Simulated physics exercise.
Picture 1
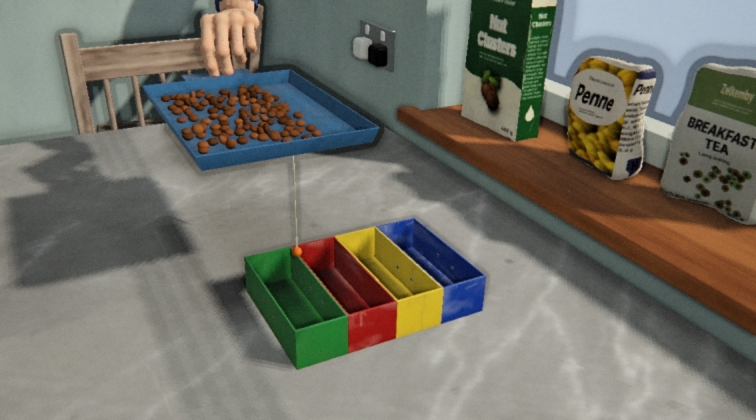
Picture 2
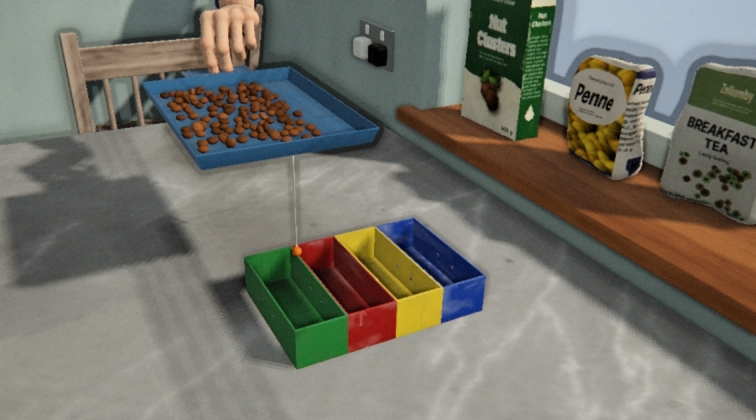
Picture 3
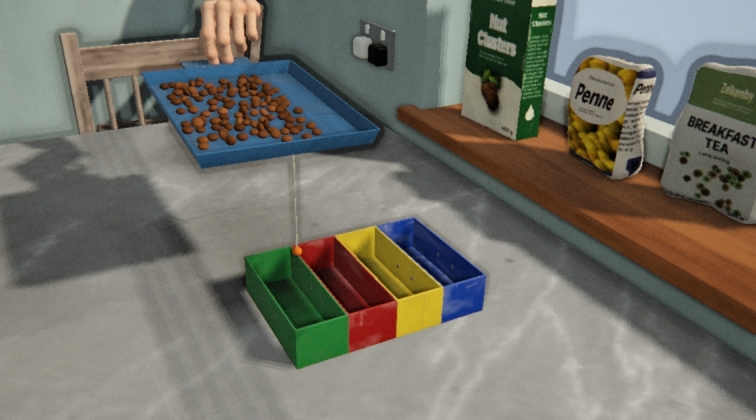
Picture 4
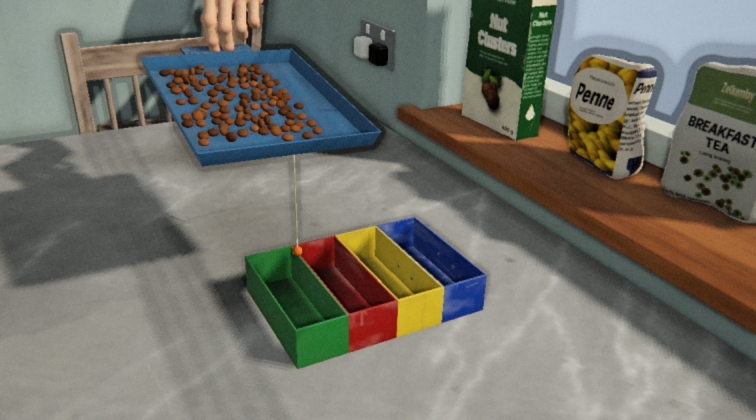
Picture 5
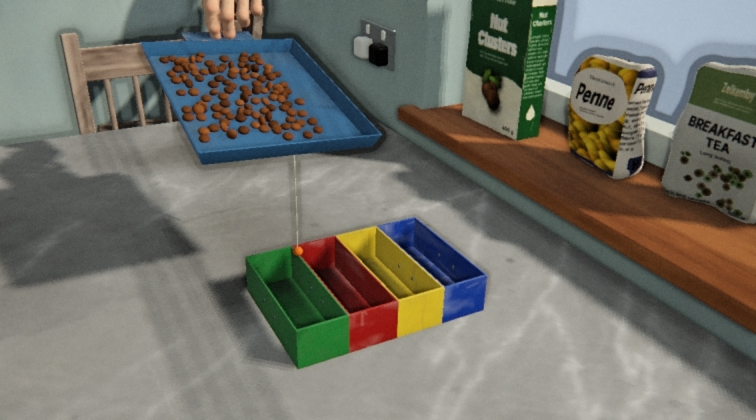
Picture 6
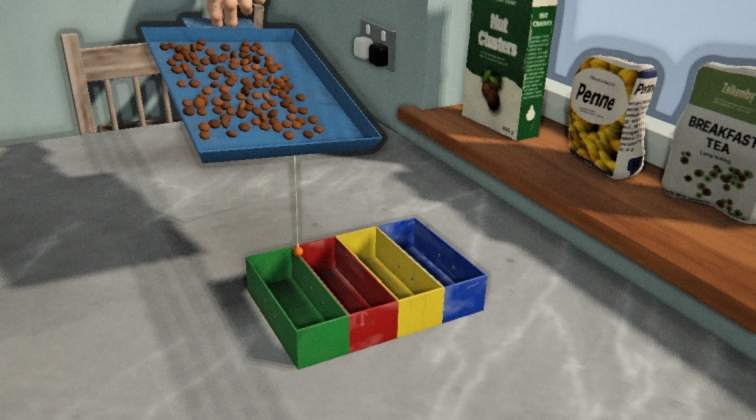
A hand at the far edge of a blue tray of brown kibble holds it above a grey marbled tabletop, seen from a fixed, raised view in a kitchen corner. Below sit green, red, yellow and blue compartments, an orange bead hanging on a thread above them, with a chair behind and food packages on a wooden ledge at right. The hand gradually raises the tray's far side, tilting it slightly toward the viewer and the right.
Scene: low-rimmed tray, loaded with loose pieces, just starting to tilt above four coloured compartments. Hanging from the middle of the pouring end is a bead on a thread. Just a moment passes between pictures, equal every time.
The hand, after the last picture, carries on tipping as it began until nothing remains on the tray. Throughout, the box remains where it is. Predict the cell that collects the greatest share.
The yellow cell collects the greatest share.
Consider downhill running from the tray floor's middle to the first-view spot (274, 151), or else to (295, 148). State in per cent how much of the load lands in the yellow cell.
I'd expect around 0 in a hundred first and around 20 in a hundred second.
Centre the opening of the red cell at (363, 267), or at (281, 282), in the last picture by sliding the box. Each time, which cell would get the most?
Going by the two tries in order: The red one, then the blue one.
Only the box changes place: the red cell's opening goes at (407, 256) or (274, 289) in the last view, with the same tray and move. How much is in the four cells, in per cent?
The first gives 80 %, the second 80 %.
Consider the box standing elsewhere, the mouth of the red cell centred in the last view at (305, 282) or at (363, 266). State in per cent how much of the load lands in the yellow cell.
About 40 and 30 per cent respectively.
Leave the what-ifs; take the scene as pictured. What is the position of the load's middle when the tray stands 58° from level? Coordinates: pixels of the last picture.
Mark it at roughly (332, 141) in the final frame.
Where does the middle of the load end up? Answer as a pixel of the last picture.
(375, 297).
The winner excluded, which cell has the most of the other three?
The answer is the red one.
Soon after the last picture, tray tipped steeply; most on the tray; a small part falling or outside the box.
A little later, tray tipped right over; about a third on the tray; about a quarter in the yellow cell; about a quarter in the red cell; a stray few in the blue cell; a stray few in the green cell; a small part falling or outside the box.
Later still, tray tipped past a quarter turn; about half in the yellow cell; about a third in the red cell; a small part in the green cell; a stray few in the blue cell.
At rest, tray tipped past a quarter turn; about half in the yellow cell; about a third in the red cell; a small part in the green cell; a stray few in the blue cell.
